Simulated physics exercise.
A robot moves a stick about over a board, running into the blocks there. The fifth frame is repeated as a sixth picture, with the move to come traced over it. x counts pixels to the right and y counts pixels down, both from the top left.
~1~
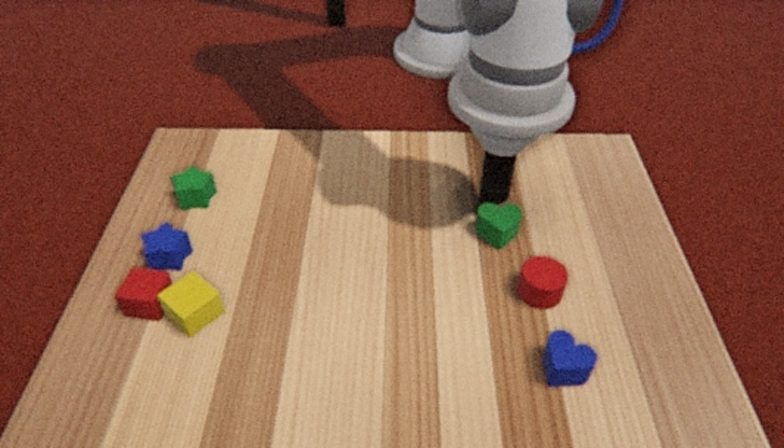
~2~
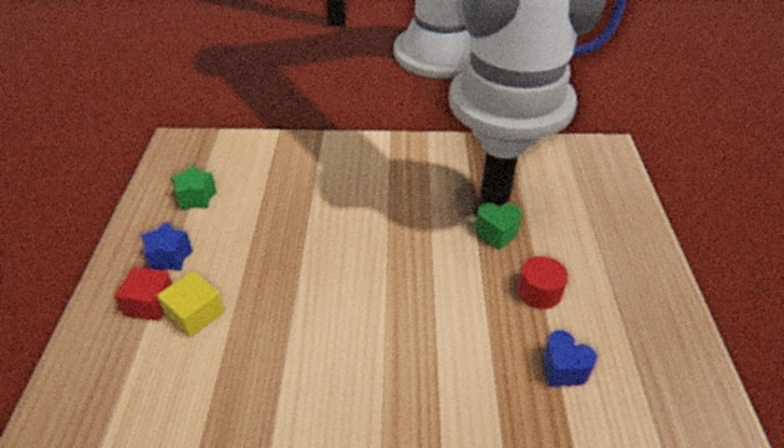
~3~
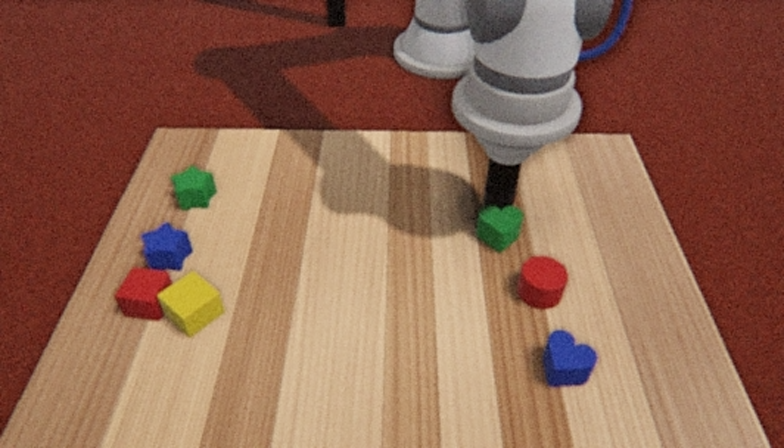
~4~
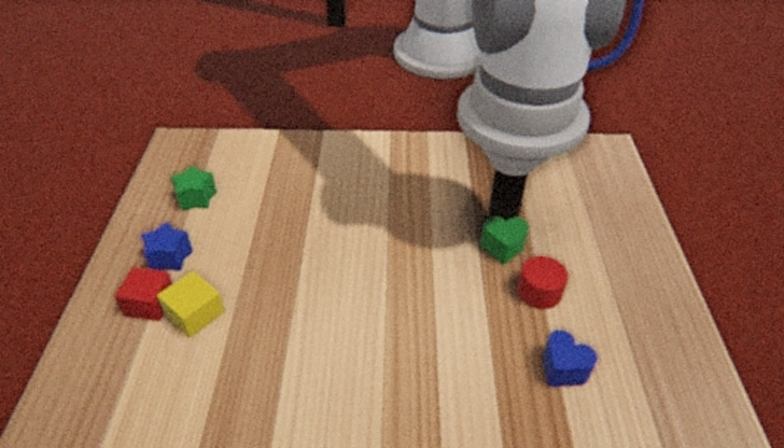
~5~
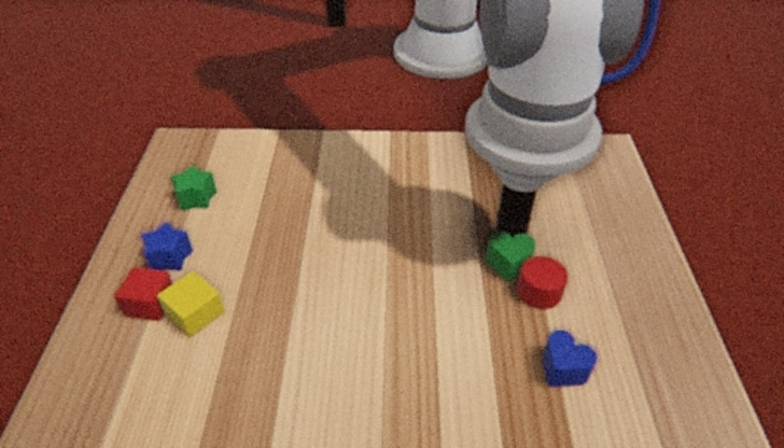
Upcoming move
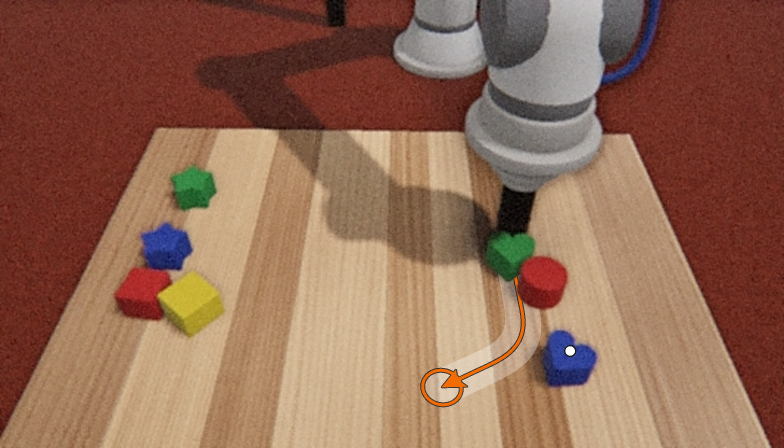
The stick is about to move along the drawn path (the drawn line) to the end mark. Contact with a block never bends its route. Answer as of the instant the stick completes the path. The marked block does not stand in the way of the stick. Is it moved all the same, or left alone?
At the moment the path ends, the marked block still stands where it did.
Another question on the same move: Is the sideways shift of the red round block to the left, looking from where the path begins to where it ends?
It seems so.
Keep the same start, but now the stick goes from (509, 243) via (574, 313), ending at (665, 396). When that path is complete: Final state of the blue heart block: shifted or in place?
The result: It moves.
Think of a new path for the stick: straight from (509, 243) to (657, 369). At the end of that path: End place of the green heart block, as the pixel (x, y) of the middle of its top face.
It comes to (518, 261).
The line goes from (509, 243) via (519, 295) and (509, 353), ending at (442, 387); the dot is on the blue heart block.
On the path given first. One third of the way, stick at (522, 283); green heart block at (509, 297), turned 25° clockwise; red round block at (561, 302).
Two thirds of the way, stick at (511, 341); green heart block at (478, 339), turned 75° clockwise; red round block at (572, 314).
At the end, stick at (443, 375); green heart block at (411, 352), turned 110° clockwise; red round block at (572, 314); blue heart block unmoved.
